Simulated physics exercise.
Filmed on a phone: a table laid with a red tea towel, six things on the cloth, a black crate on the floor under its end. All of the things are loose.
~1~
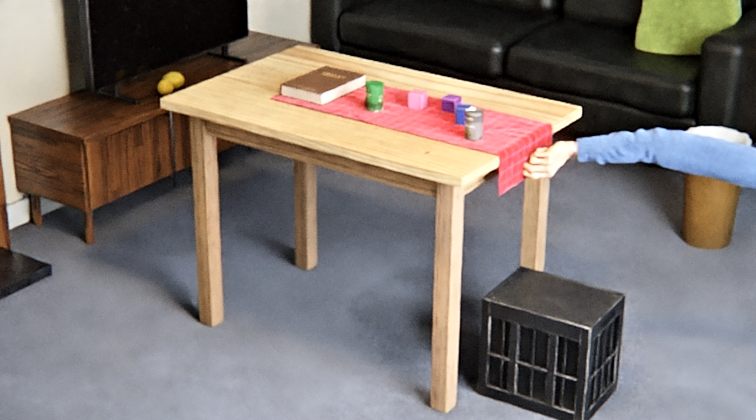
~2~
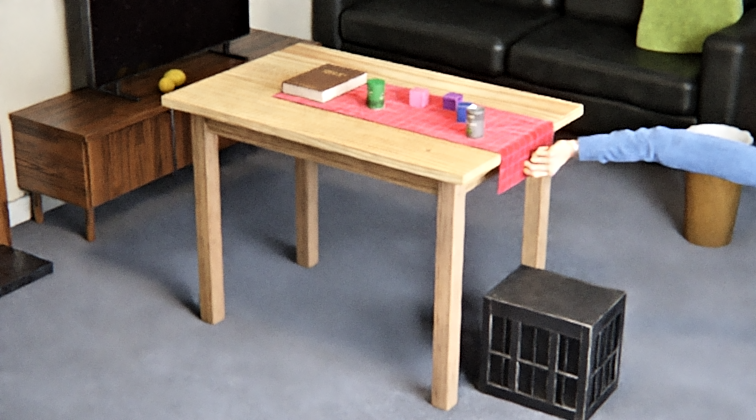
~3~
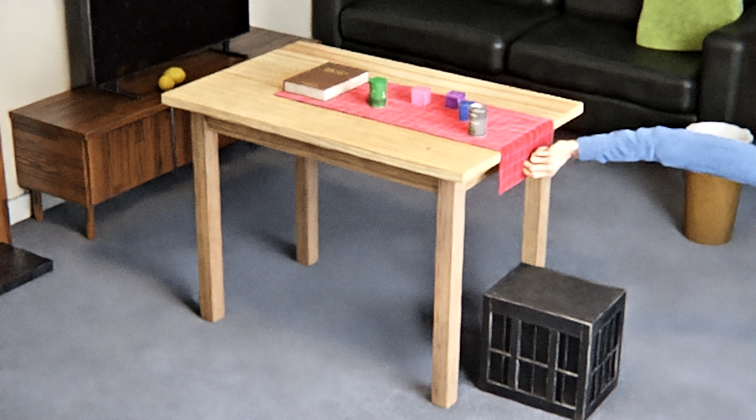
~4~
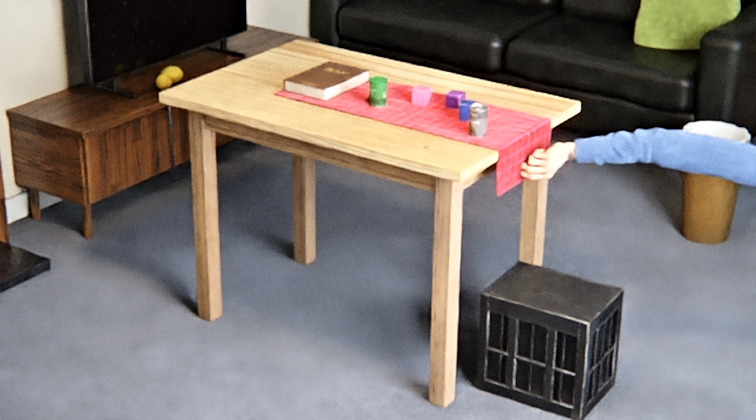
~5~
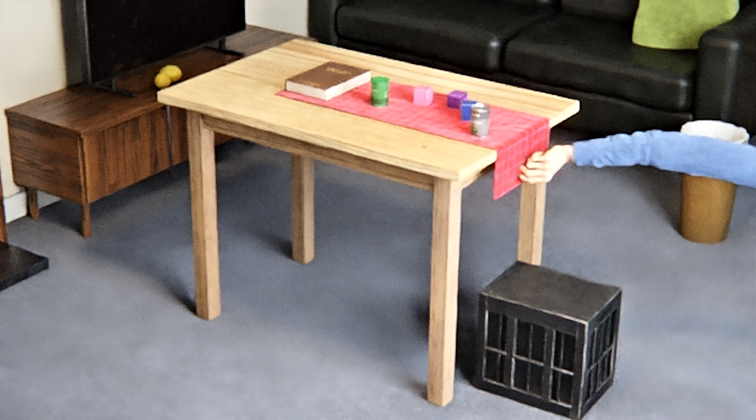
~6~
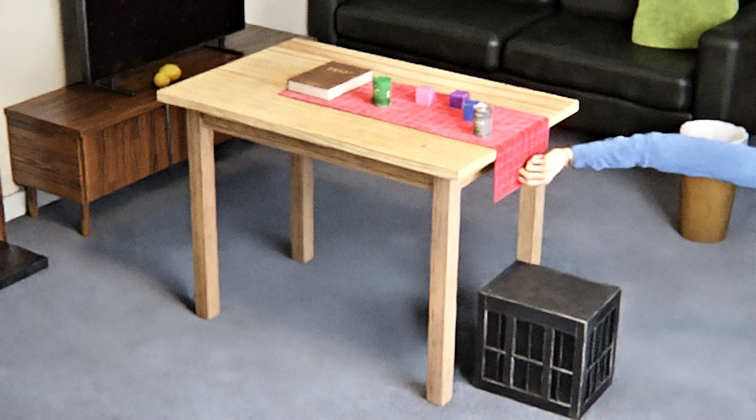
The clip opens on a wooden table where a hand at the right grips the hanging end of a red cloth holding a book, small cubes and green and grey containers. The hand draws the cloth slightly down over the edge, and the things on it shift a little to the right.
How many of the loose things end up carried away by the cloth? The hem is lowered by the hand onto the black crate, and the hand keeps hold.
The cloth carries away three.
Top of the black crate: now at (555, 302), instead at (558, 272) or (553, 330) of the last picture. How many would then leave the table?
The numbers are 2 and 4.
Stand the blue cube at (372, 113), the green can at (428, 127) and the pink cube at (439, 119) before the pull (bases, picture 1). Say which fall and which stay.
The blue cube stays aboard, the green can is lost, the pink cube is lost.
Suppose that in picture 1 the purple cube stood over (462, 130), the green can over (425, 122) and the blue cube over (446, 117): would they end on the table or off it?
So the purple cube leaves the top, the green can leaves the top, and the blue cube leaves the top.
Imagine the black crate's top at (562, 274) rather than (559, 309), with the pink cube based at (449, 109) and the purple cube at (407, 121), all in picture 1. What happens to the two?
The pink cube? Safe. The purple cube? Safe.
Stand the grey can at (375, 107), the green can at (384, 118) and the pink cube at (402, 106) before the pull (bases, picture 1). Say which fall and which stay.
Briefly: Grey can stays; green can stays; pink cube stays.
Soon after, hem near (520, 234); grey can gone.
Then, hem on the crate; grey can, blue cube and purple cube gone.
At rest, hem on the crate; grey can, blue cube and purple cube gone. The answer is three.
